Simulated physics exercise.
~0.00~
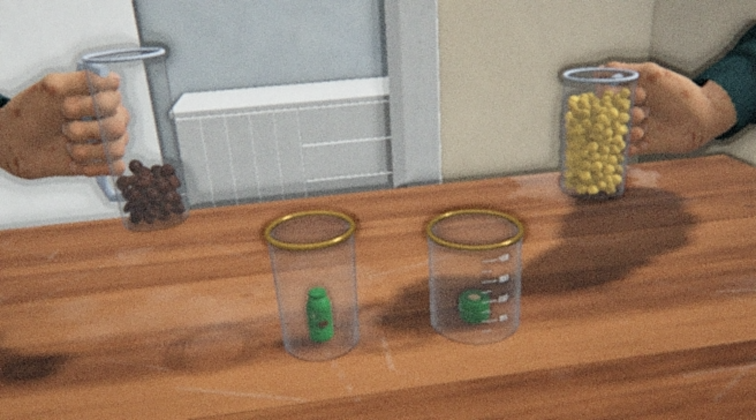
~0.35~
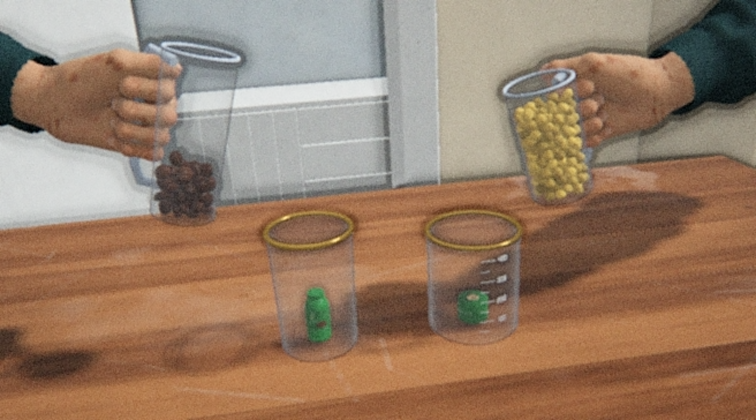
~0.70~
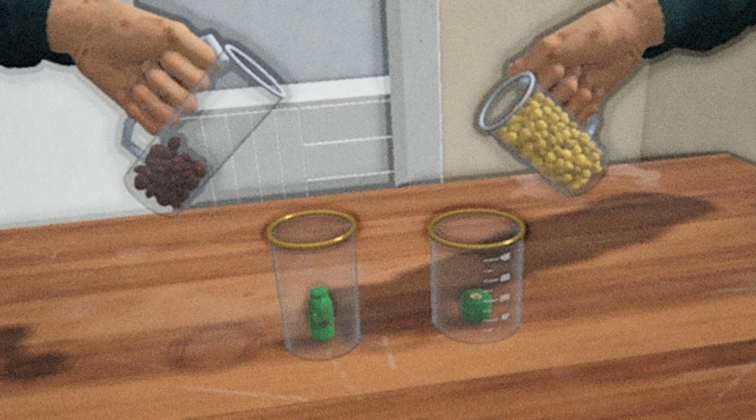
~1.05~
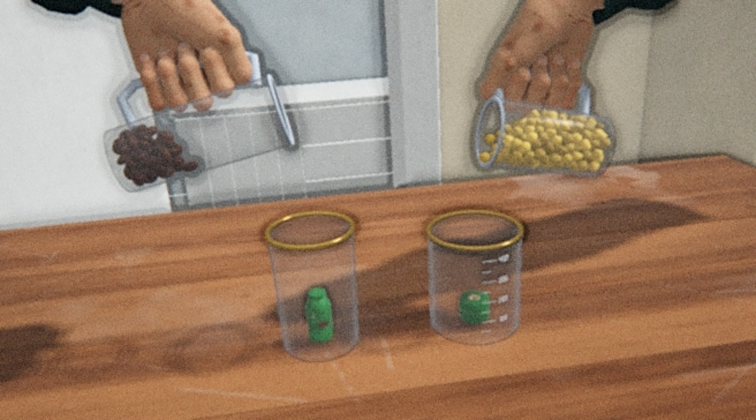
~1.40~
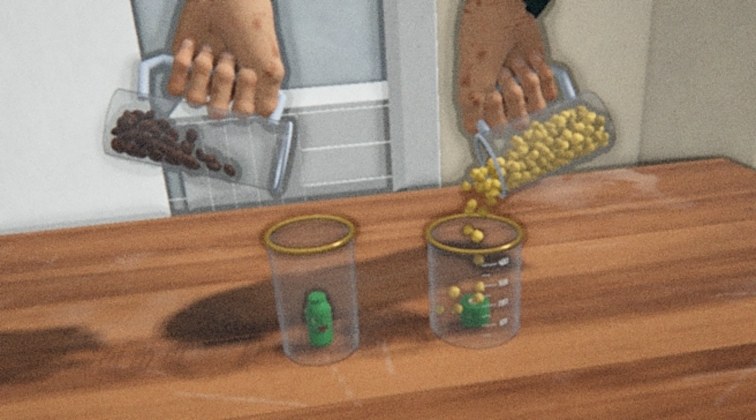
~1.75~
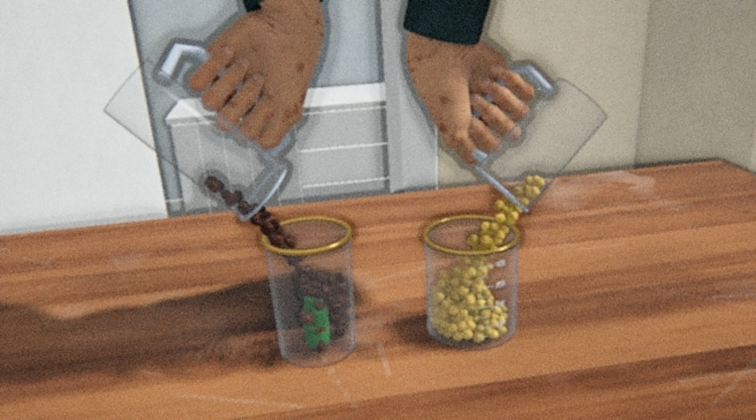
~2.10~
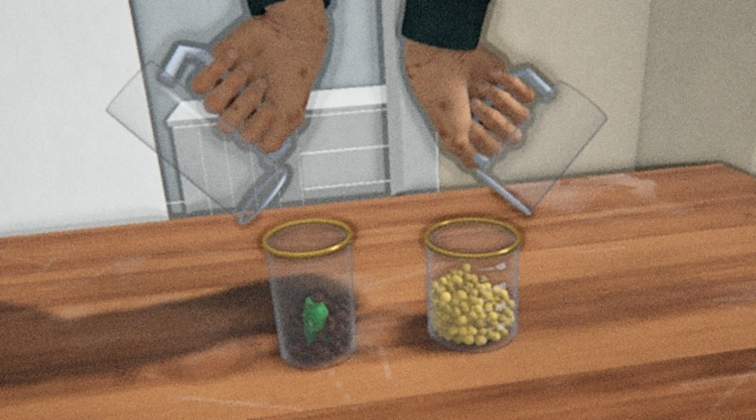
At first, two hands hold clear cups above a wooden table, dark brown pieces in the left one and yellow pieces in the right, with a small green object standing inside each gold-rimmed container below. The hands move inward and tilt the cups onto their sides. The yellow pieces begin dropping into the right beaker while the dark ones slide toward their cup's lip. Then both cups tip further, and both streams pour down. Finally the cups are empty, the left green object still shows above the dark pile, and the right one is hidden under yellow.
